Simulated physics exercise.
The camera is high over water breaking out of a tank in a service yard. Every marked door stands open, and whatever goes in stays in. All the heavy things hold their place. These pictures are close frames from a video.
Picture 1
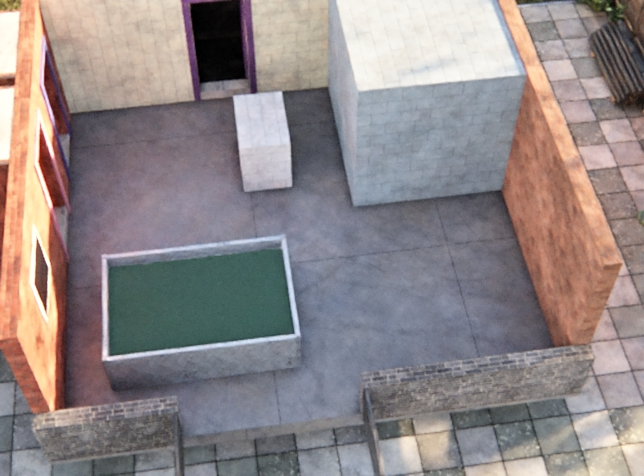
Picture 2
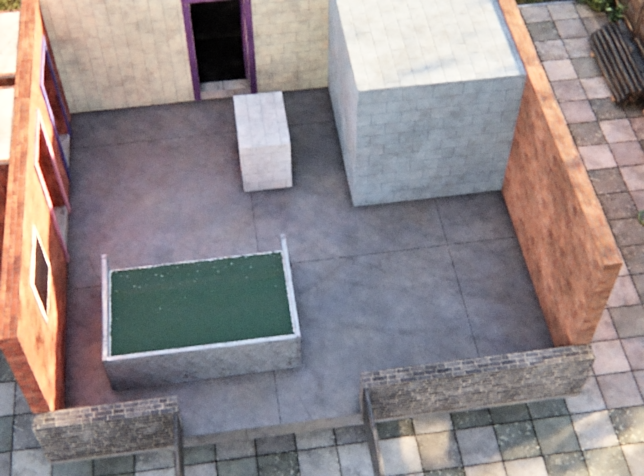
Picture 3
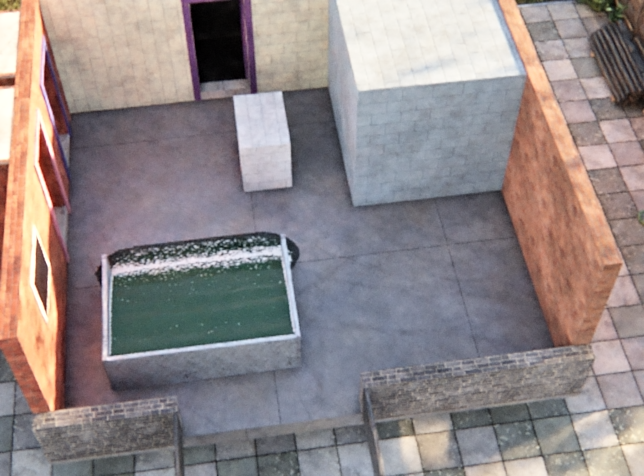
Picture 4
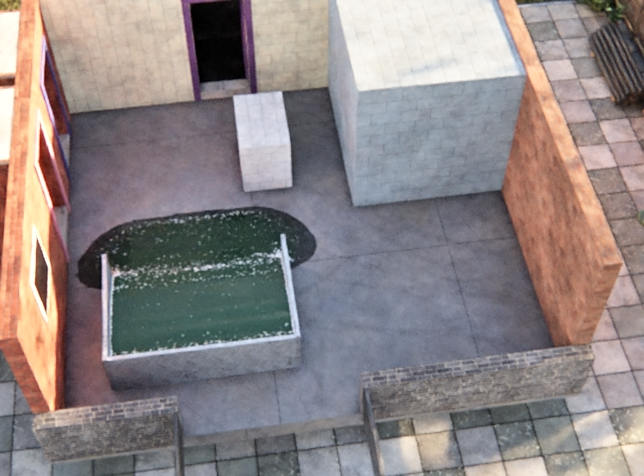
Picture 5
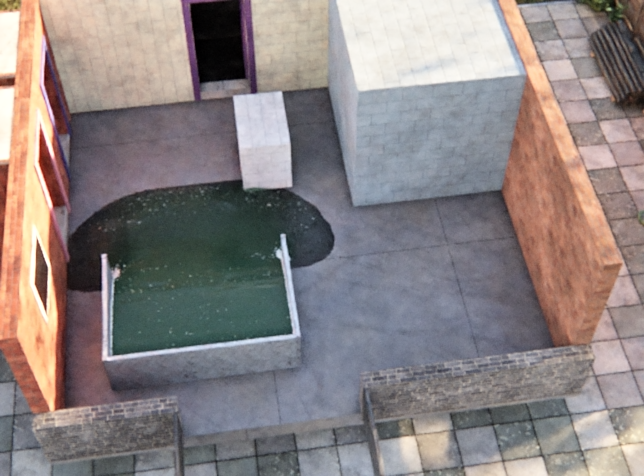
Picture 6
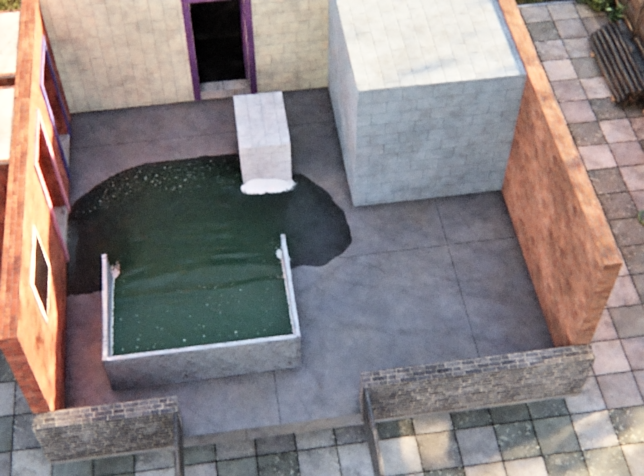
In the video, a rectangular tank of green water sits still in a walled yard, then its far side opens and water pours out, spreading across the paving in a widening dark pool that reaches around a pale block.
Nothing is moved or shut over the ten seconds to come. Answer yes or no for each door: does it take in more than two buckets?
Purple door: Yes; blue door: Yes; pink door: No.
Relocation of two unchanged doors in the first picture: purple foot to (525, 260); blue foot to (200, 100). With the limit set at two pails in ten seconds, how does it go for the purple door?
Result - purple door does not reach it.
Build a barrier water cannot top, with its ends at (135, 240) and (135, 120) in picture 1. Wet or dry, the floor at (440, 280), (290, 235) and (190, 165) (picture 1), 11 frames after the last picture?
The first is still bare, the second inundated and the third inundated.
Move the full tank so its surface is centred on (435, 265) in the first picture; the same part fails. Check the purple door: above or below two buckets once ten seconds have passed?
The way I see it, purple misses the mark.
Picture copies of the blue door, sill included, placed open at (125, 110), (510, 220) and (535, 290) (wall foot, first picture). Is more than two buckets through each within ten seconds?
Lab note, doors in listed order: Over the limit, under the limit, under the limit.
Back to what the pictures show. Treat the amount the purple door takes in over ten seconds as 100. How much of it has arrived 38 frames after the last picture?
Share by then: 100 in a hundred.
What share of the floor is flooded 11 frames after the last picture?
It comes out near 50 percent.
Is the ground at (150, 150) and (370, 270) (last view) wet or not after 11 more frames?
Point one: Swamped. Point two: Unflooded.
A moment on, water covers 45 % of the floor; the purple door under two buckets in, the blue door wet at the sill, nothing in, the pink door wet at the sill, nothing in.
Next, water covers 50 % of the floor; the purple door over two buckets in, the blue door under two buckets in, the pink door wet at the sill, nothing in.
Then, water covers 60 % of the floor; the purple door far over two buckets in, the blue door far over two buckets in, the pink door wet at the sill, nothing in.
Later, water covers 80 % of the floor; the purple door far over two buckets in, the blue door far over two buckets in, the pink door wet at the sill, nothing in.
In the end, water covers 95 % of the floor; the purple door far over two buckets in, the blue door far over two buckets in, the pink door wet at the sill, nothing in.
